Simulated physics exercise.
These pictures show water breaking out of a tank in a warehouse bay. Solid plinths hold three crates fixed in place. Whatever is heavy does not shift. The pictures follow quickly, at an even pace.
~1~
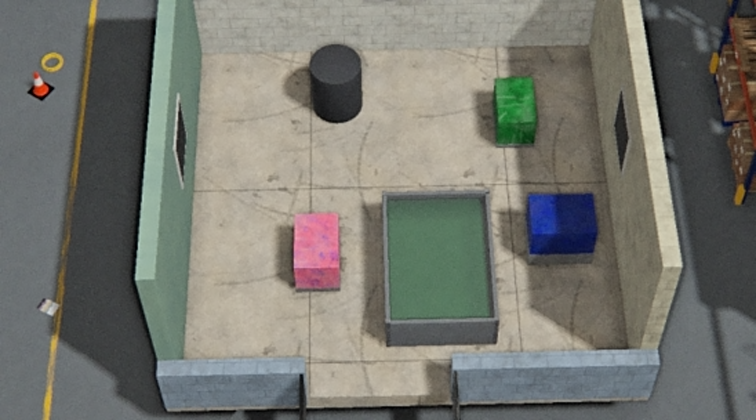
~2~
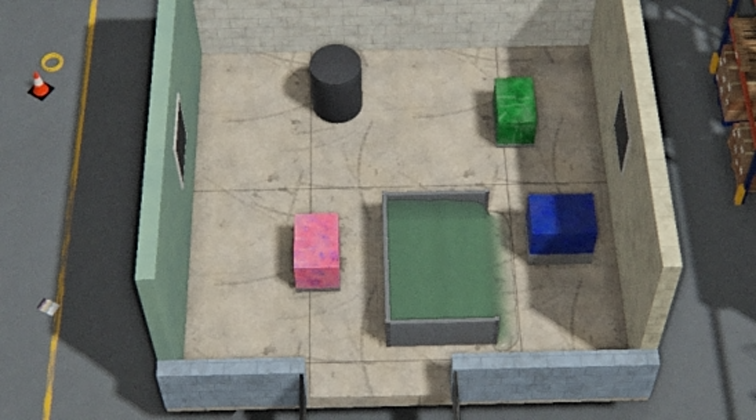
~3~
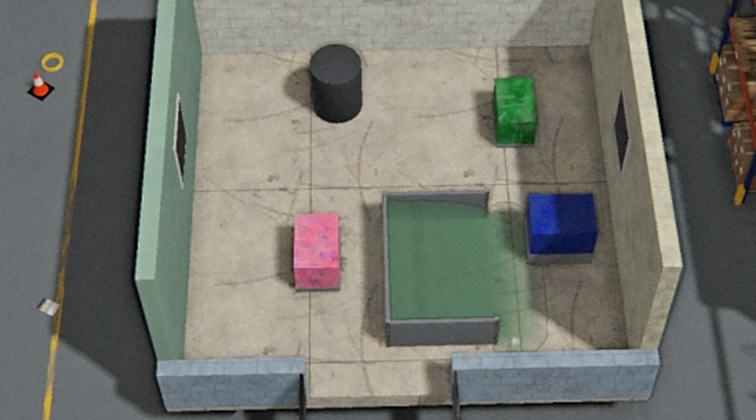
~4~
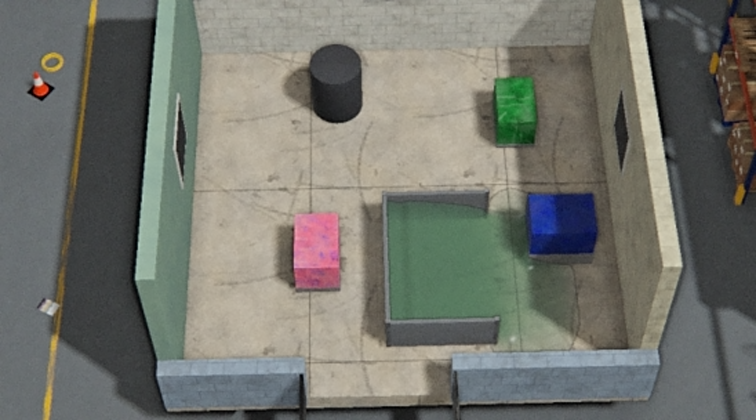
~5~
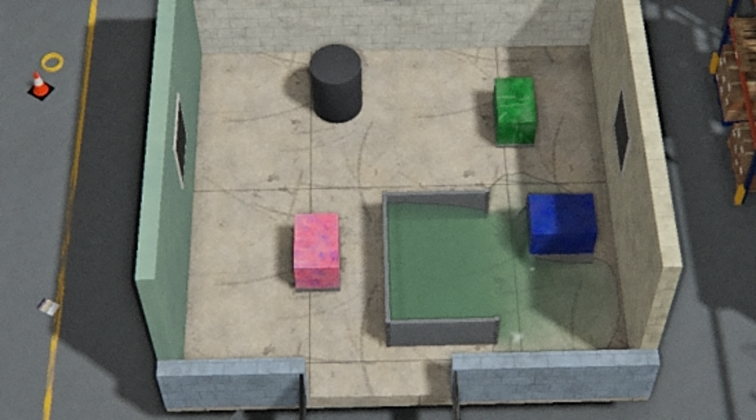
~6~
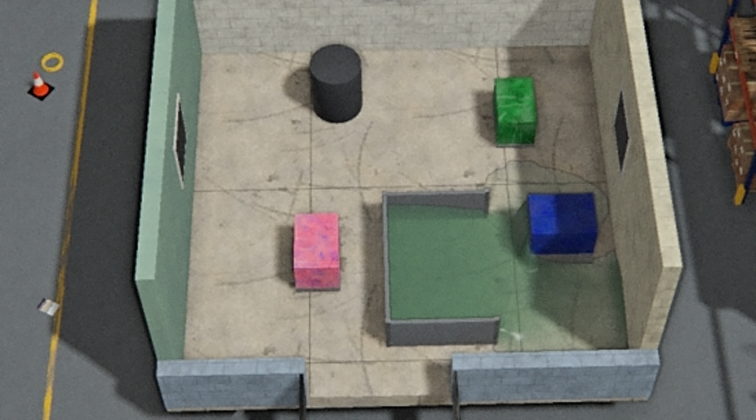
Greenish water sat still in a grey tank until its right side was gone, then poured out to the right and spread across the floor around the blue box toward the right wall.
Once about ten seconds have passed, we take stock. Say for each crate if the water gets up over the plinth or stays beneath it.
At the pink crate the water stays beneath; at the green crate the water gets over; at the blue crate the water gets over.
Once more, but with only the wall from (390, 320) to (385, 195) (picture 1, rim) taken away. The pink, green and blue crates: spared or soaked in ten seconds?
Crate by crate: Pink - hit; green - hit; blue - left alone.
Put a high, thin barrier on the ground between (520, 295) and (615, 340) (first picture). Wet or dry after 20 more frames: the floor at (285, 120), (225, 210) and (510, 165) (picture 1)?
As listed: Clear, dry, flooded.
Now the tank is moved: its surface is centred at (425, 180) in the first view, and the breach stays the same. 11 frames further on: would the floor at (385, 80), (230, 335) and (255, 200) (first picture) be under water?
The first spot is not reached, the second not reached, and the third not reached.
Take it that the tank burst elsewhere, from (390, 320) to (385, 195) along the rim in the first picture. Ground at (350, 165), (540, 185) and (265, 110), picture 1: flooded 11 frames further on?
Read off point by point, the answer is soaking, not soaked, soaking.
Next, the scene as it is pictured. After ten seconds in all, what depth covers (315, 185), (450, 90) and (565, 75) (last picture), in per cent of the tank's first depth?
First spot 4 %, second 8 %, third 12 %.
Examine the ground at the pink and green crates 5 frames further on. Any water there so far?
The pink crate is still clear, the green crate is in the flood.
A moment on, water covers 25 % of the floor; the pink crate not reached, the green crate water round its plinth, the blue crate water round its plinth.
Next, water covers 30 % of the floor; the pink crate not reached, the green crate water round its plinth, the blue crate water round its plinth.
Then, water covers 45 % of the floor; the pink crate not reached, the green crate water round its plinth, the blue crate water round its plinth.
Later, water covers 70 % of the floor; the pink crate water round its plinth, the green crate water round its plinth, the blue crate water round its plinth.
In the end, water covers 95 % of the floor; the pink crate stayed above the water, the green crate was topped, the blue crate was topped.
